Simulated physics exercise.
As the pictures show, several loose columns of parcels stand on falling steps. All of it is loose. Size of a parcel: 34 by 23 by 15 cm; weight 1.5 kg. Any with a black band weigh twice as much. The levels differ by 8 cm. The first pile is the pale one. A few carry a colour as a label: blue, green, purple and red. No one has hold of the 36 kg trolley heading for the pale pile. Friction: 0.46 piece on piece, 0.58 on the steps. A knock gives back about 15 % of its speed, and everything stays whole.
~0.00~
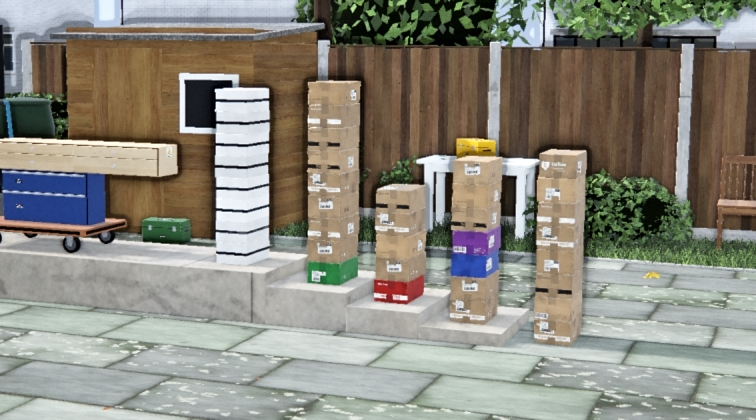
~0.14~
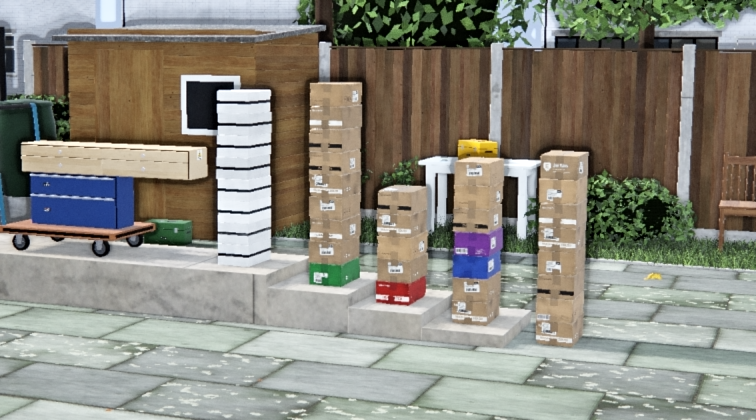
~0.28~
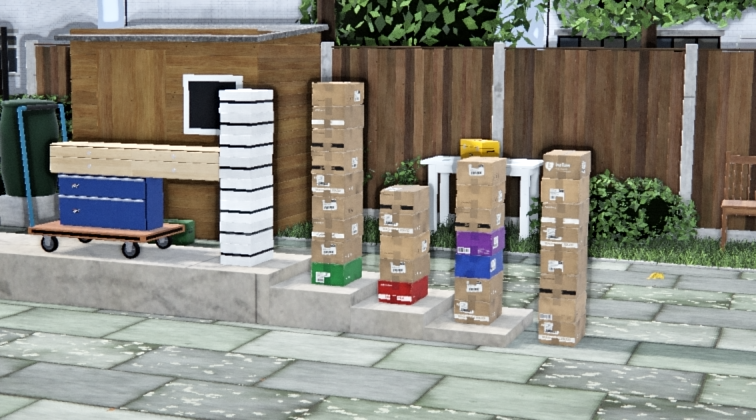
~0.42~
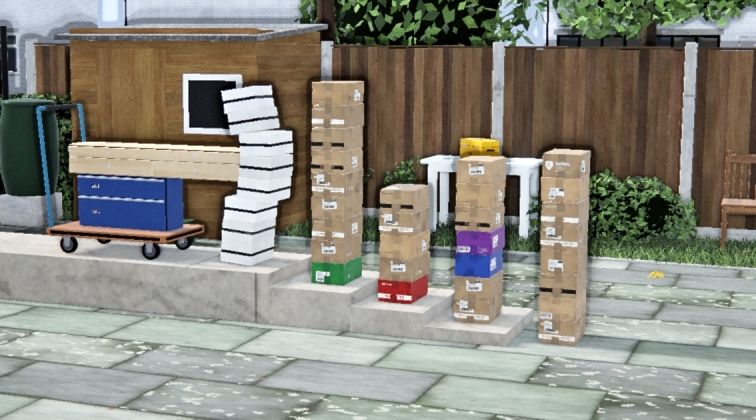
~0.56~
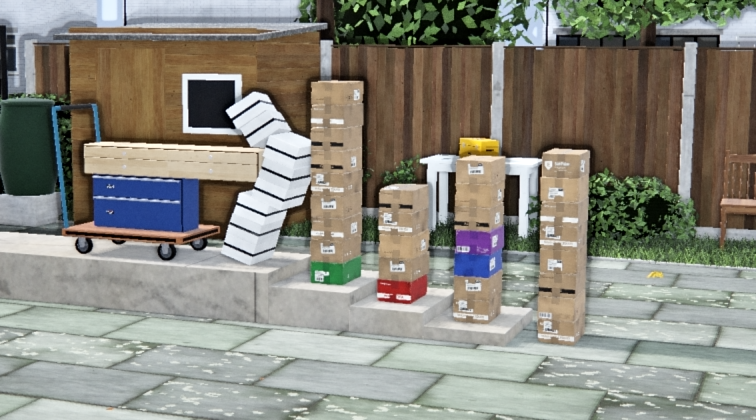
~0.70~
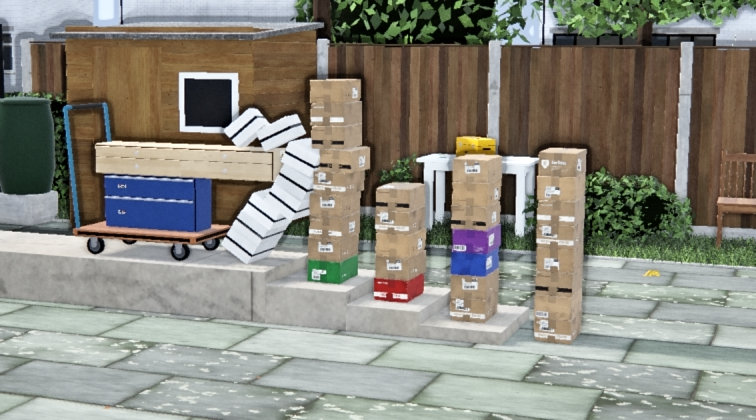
Paved yard with a wooden shed, a loaded trolley rolling right and its long beam pushing a white parcel stack into a lean.
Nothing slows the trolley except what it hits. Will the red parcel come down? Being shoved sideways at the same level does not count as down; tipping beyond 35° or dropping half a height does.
In the end the red parcel remains up.
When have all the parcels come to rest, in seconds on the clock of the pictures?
At about 3.5 s.
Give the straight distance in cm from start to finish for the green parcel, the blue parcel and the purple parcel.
About: Green 5, blue 50, purple 75.
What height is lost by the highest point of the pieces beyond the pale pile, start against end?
Some 80 cm lower.
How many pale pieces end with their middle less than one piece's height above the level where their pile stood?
4 of them.
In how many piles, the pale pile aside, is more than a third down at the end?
4 in all.
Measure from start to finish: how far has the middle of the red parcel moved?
Roughly 4 cm away.
After 0.98 s, 8 of the pale pile down; none of the 29 other parcels down, 10 disturbed; red parcel unmoved; green parcel 15° from how it stood.
After 1.40 s, 8 of the pale pile down; 8 of the 29 other parcels down; red parcel 16° from how it stood; green parcel 6° from how it stood.
After 2.04 s, 8 of the pale pile down; 19 of the 29 other parcels down; red parcel 47 mm from its place; blue parcel 43° from how it stood, 11 cm lower.
After 2.54 s, 8 of the pale pile down; 27 of the 29 other parcels down; red parcel 47 mm from its place; blue parcel 43° from how it stood, 17 cm lower.
In the end (3.6 s), 8 of the pale pile down; 27 of the 29 other parcels down; red parcel 47 mm from its place; blue parcel 42° from how it stood, 18 cm lower; purple parcel 42° from how it stood, 31 cm lower. From the last view, middles, red parcel near (406, 286), blue parcel near (545, 292).
